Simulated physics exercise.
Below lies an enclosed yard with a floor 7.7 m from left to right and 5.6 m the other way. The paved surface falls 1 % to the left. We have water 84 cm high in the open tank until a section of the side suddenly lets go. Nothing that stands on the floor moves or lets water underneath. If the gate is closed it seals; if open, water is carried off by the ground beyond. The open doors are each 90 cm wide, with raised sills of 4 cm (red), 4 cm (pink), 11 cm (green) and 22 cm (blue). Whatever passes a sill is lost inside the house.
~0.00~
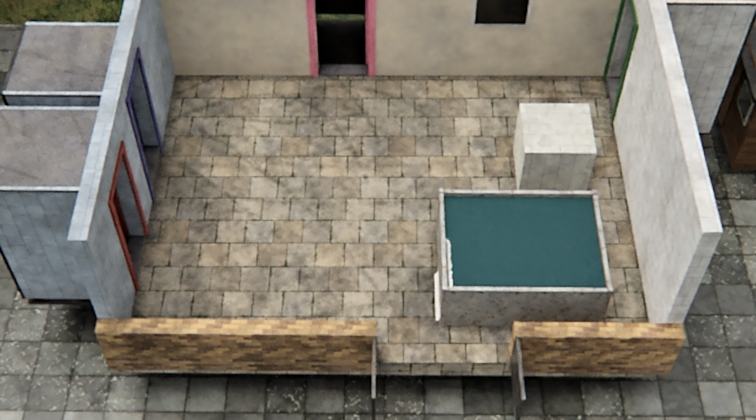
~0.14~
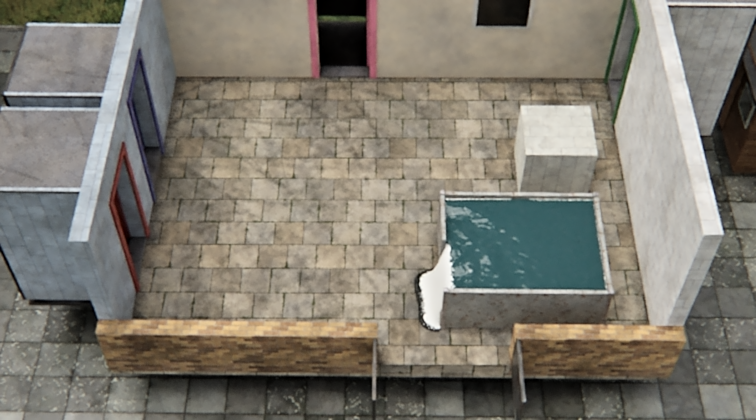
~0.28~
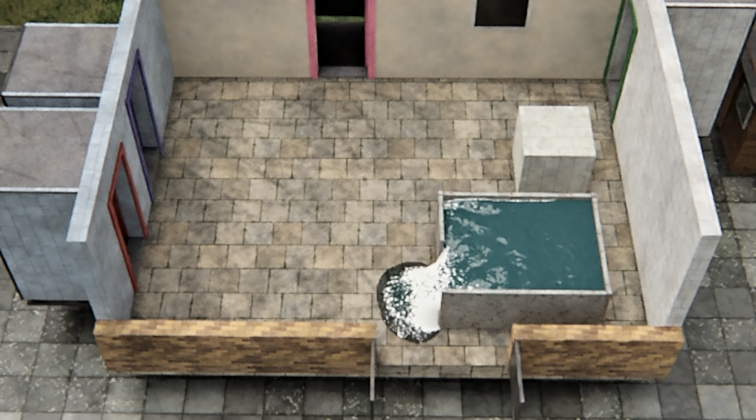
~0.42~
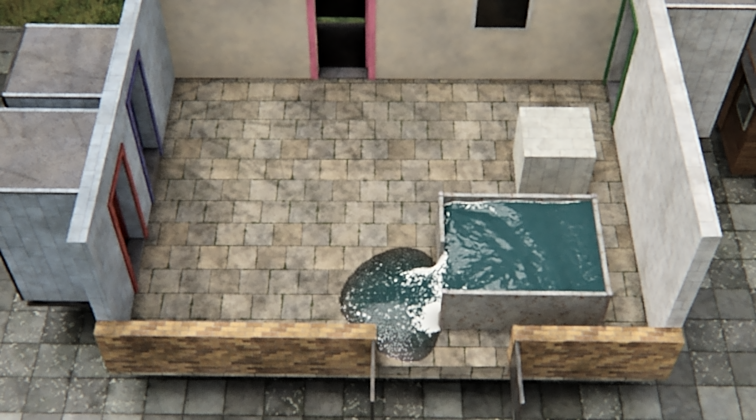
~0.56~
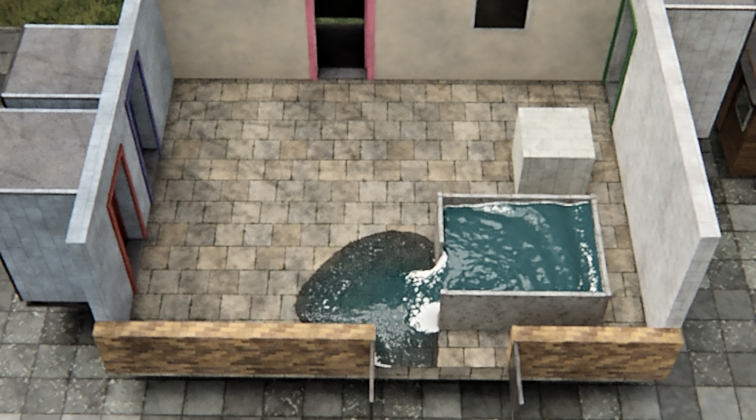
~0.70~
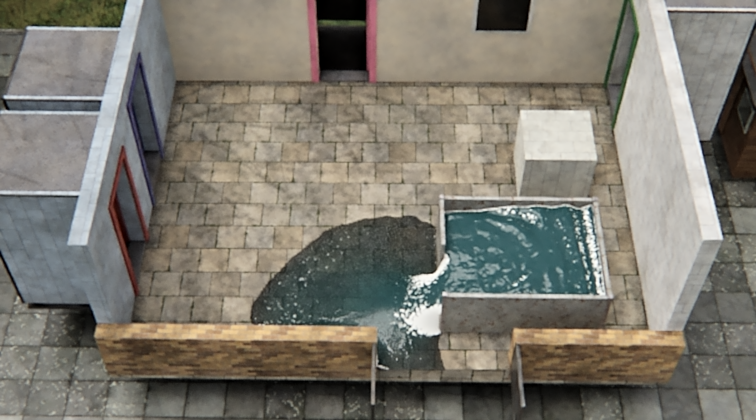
We see a walled, paved yard with an open tank of still, blue-green water beside a pale block; water then pours from the tank's left side and spreads leftward across the paving in a widening, dark-edged pool.
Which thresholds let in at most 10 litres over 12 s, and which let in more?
One by one: Red door: Tops the amount; pink door: Tops the amount; green door: Falls short; blue door: Falls short.
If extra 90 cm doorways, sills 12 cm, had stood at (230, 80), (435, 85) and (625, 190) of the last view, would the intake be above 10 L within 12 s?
Taking them in order, the first gets enough, the second too little and the third too little.
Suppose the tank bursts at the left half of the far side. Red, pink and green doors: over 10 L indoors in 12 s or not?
Here's how it goes: Red exceeds it, pink exceeds it, green exceeds it.
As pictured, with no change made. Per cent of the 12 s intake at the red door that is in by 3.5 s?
I'd put it at about 40 per cent by that point.
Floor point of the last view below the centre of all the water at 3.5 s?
Its balance point sits around (360, 267).
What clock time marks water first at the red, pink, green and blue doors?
Arrival: Red 1.3 s, pink 4.5 s, green 8.0 s, blue 2.0 s.
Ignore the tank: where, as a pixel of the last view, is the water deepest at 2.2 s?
In the final picture, near (132, 320).
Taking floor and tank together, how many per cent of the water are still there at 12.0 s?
Around 72 per cent of the water.
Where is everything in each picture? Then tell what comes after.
The first picture shows still water, 84 cm deep, in the open tank at (522, 242).
In the second picture, water pours out at (445, 286) and has run 0.5 m, to (428, 275); typically 10 cm deep outside, 84 cm at the open tank's back.
In the third picture, the front is at (382, 288), 0.9 m from the gap at (443, 289); 0.9 m2 of floor is under water; 84 cm left at the back of the open tank.
In the fourth picture, water pours out at (443, 291) and has run 1.4 m, to (346, 309); typically 9 cm deep outside, 84 cm at the open tank's back.
In the fifth picture, the front is at (301, 309), 2.1 m from the gap at (442, 292); 3.7 m2 of floor is under water; 79 cm left at the back of the open tank.
In the sixth picture, the front is at (258, 314), 2.8 m from the gap at (444, 294); 5.5 m2 of floor is under water; 71 cm left at the back of the open tank.
After 1.4 s water covers 30 % of the floor and is deepest (47 cm) near (436, 312); red door 4 cm at the sill, 0 L in, pink door not reached, green door not reached, blue door not reached.
After 2.2 s water covers 35 % of the floor and is deepest (46 cm) near (132, 320); red door 24 cm at the sill, 53 L in, pink door not reached, green door not reached, blue door 14 cm at the sill, 0 L in.
After 3.5 s water covers 40 % of the floor and is deepest (30 cm) near (126, 352); red door 21 cm at the sill, 229 L in, pink door not reached, green door not reached, blue door 15 cm at the sill, 0 L in.
After 7.0 s water covers 70 % of the floor and is deepest (20 cm) near (174, 95); red door 13 cm at the sill, 461 L in, pink door 7 cm at the sill, 8 L in, green door not reached, blue door 9 cm at the sill, 0 L in.
After 12.0 s water covers 95 % of the floor and is deepest (12 cm) near (174, 95); red door 9 cm at the sill, 574 L in, pink door 5 cm at the sill, 22 L in, green door 7 cm at the sill, 0 L in, blue door 9 cm at the sill, 0 L in.
